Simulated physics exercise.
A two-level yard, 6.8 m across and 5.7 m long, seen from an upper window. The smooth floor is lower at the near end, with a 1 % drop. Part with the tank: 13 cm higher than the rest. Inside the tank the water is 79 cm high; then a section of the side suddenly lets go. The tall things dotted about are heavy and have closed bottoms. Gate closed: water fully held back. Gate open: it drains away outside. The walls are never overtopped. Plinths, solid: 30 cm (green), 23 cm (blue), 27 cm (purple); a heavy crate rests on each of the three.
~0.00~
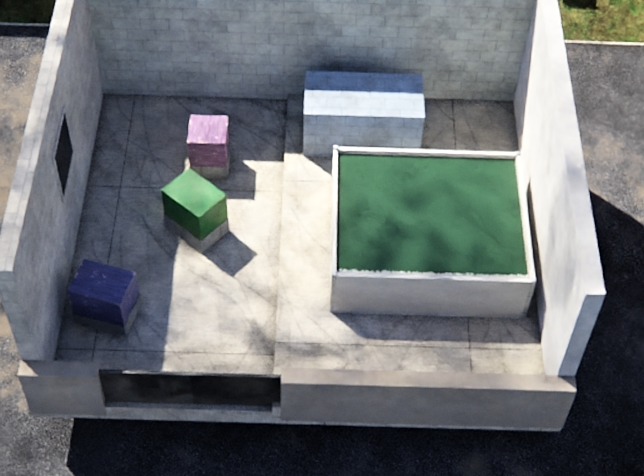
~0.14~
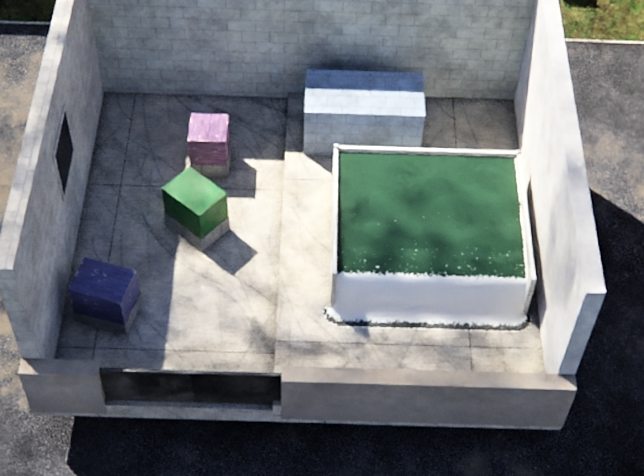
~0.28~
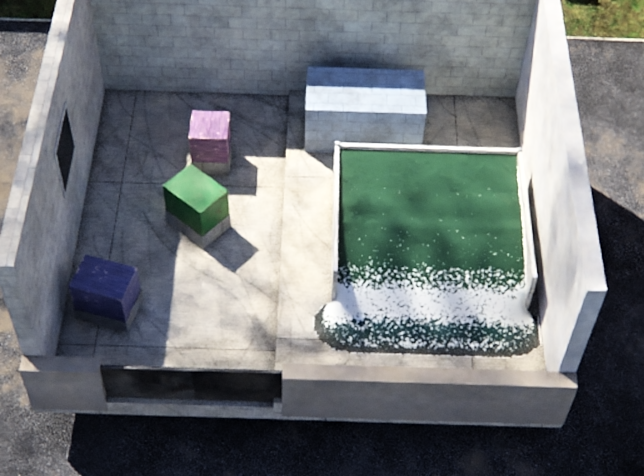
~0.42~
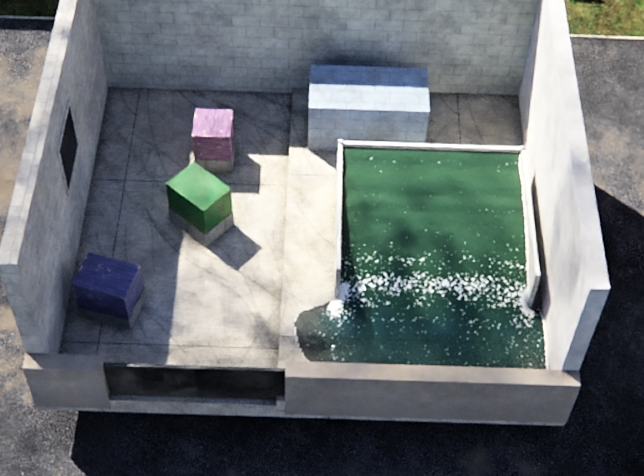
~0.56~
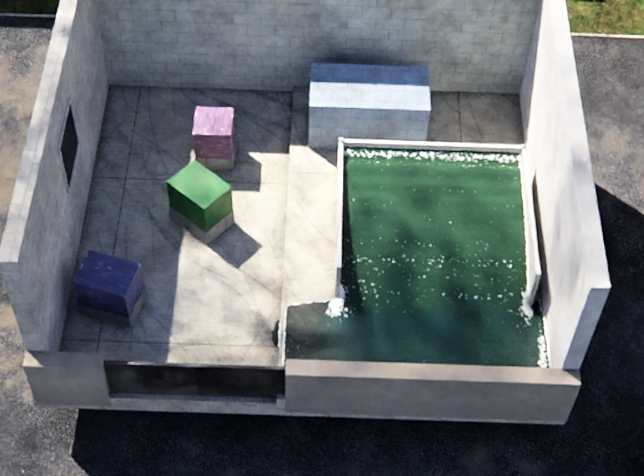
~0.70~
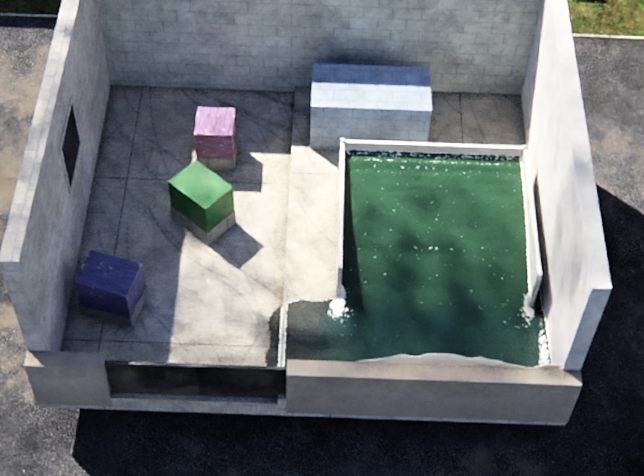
At first, green water lies still in a walled tank on the right of a concrete yard, with pink, green and blue blocks on the left. The tank's near side opens and water pours out in white froth, spreads along the near wall and creeps left, while the blocks stay put.
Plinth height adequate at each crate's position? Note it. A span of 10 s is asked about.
In the end the green crate is missed by the water; the blue crate is met by the water; the purple crate is missed by the water.
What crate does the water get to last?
Answer: The purple crate.
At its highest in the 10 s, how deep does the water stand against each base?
Max (cm) - green: 23; blue: 40; purple: 19.
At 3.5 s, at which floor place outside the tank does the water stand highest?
In the last picture, around (114, 349).
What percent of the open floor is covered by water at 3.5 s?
About 60 per cent.
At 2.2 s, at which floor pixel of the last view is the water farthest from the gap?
Somewhere around (56, 380).
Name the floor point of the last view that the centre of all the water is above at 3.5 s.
I'd say somewhere around (342, 283).
After 1.4 s water covers 25 % of the floor and is deepest (72 cm) near (541, 393); green plinth not reached, blue plinth not reached, purple plinth not reached.
After 2.2 s water covers 35 % of the floor and is deepest (58 cm) near (541, 393); green plinth not reached, blue plinth reached, purple plinth not reached.
After 3.5 s water covers 60 % of the floor and is deepest (50 cm) near (114, 349); green plinth reached, blue plinth reached, purple plinth not reached.
After 6.0 s water covers 85 % of the floor and is deepest (40 cm) near (528, 392); green plinth reached, blue plinth reached, purple plinth reached.
After 10.0 s water covers 100 % of the floor and is deepest (28 cm) near (82, 381); highest at the green plinth 23 cm, highest at the blue plinth 40 cm, highest at the purple plinth 19 cm.
